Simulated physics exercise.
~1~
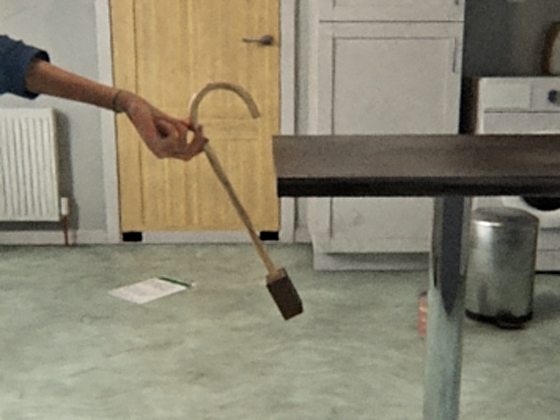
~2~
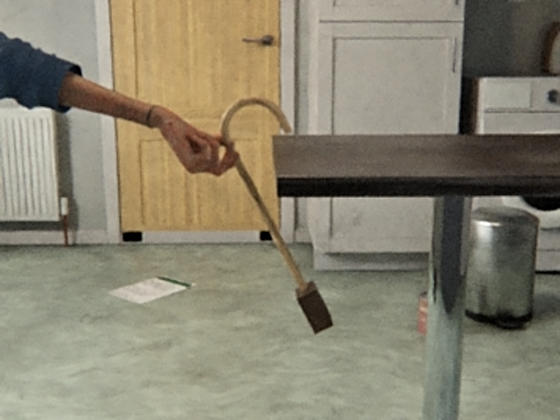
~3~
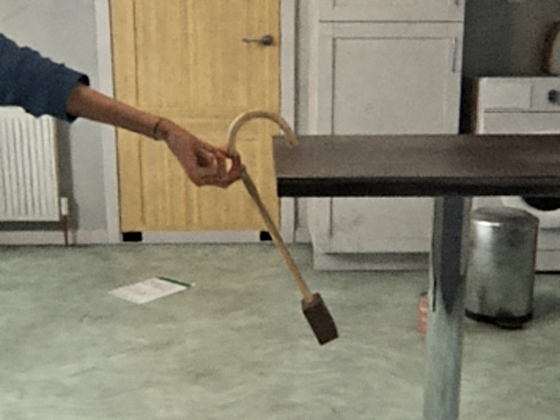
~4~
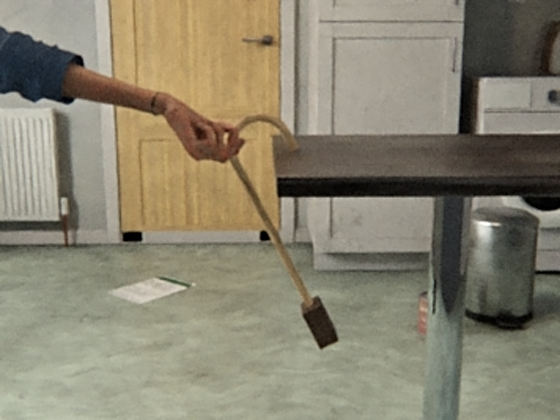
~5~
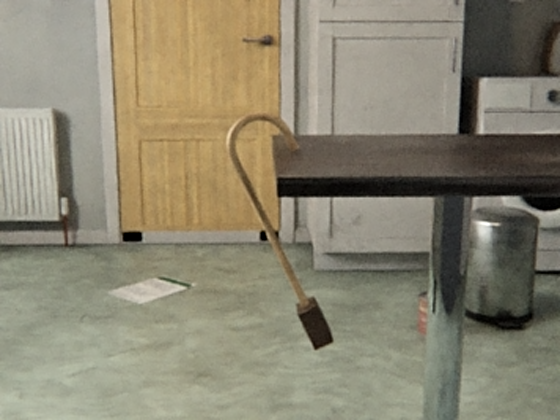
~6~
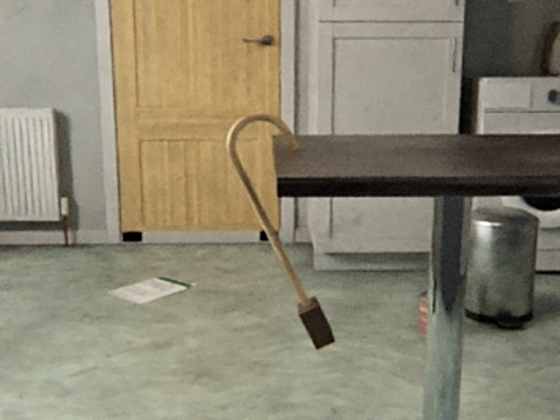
In a kitchen, a hand hooking a curved stick with a brown brush-like end over a table edge, then leaving it hanging still.
